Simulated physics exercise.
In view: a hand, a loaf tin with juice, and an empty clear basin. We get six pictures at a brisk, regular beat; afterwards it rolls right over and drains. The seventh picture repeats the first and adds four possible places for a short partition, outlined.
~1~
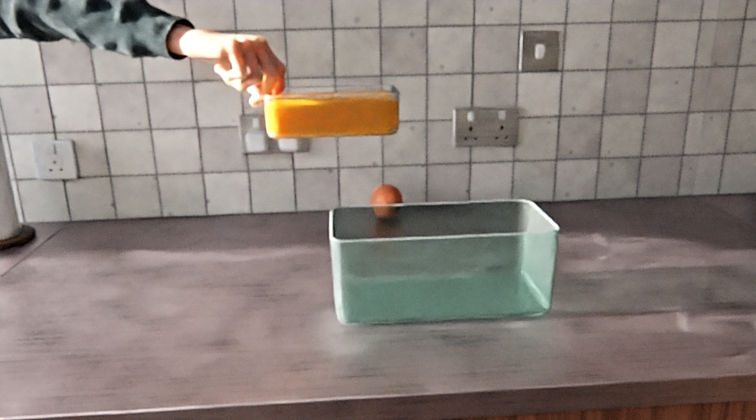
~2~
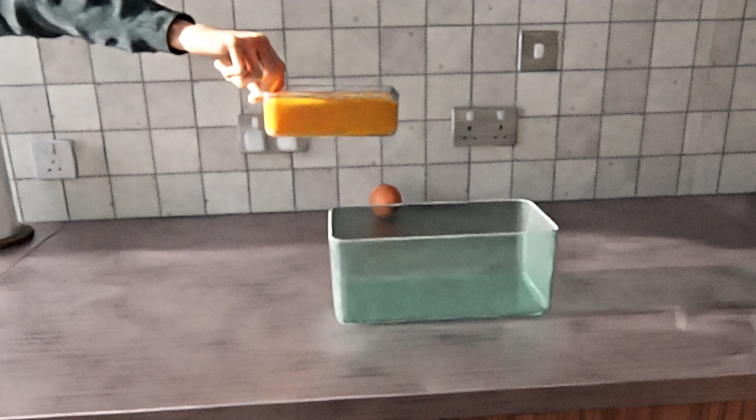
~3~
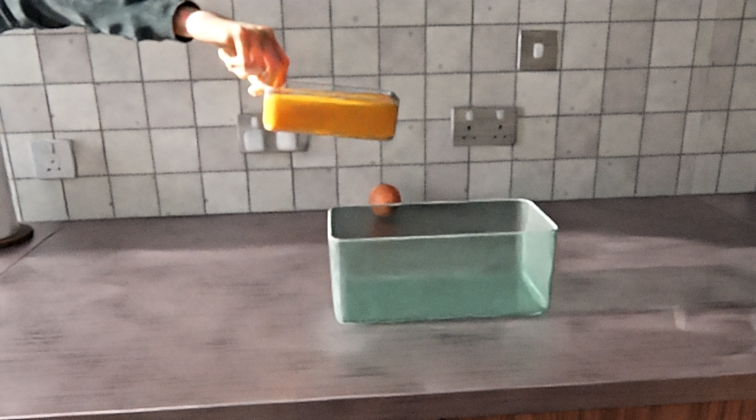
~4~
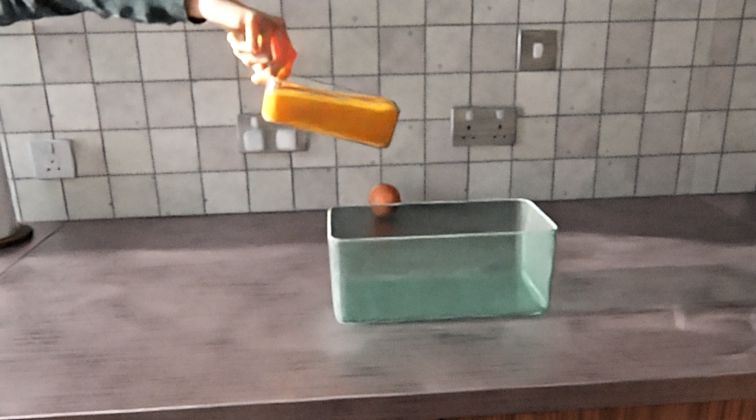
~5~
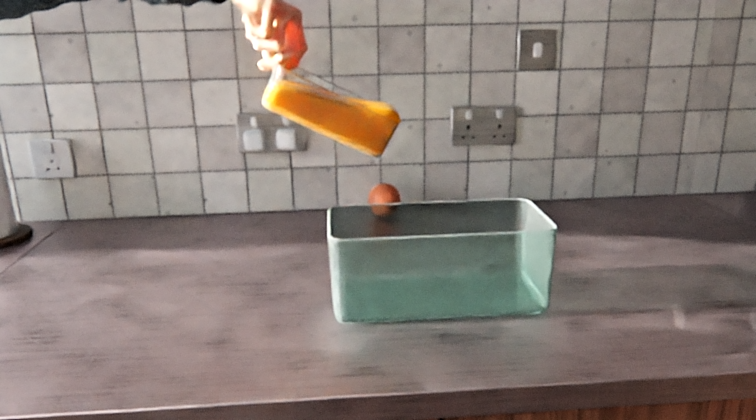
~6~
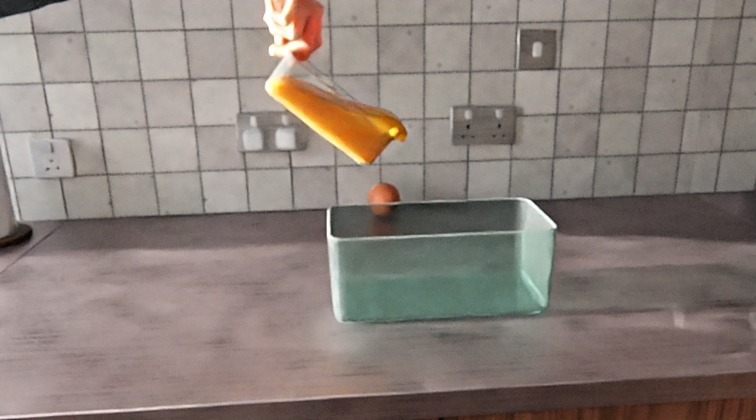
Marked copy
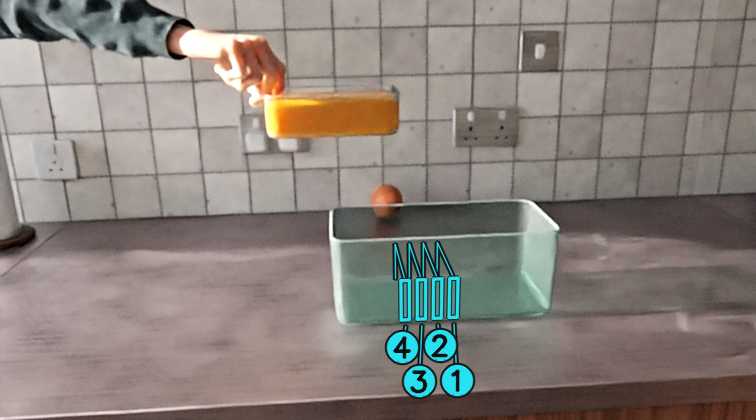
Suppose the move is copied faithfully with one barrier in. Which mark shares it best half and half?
Go for 2.
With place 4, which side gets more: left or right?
The right side.
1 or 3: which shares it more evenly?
3.
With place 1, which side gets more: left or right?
The left one.
On the marked copy, 1 at (453, 323); 2 at (437, 324); 3 at (421, 325); 4 at (405, 326).
For place 1, about 77 % ends left of the wall and 9 % right of it; 14 % is lost outside.
For place 2, about 52 % ends left of the wall and 42 % right of it; 6 % is lost outside.
For place 3, about 28 % ends left of the wall and 65 % right of it; 7 % is lost outside.
For place 4, about 19 % ends left of the wall and 74 % right of it; 7 % is lost outside.
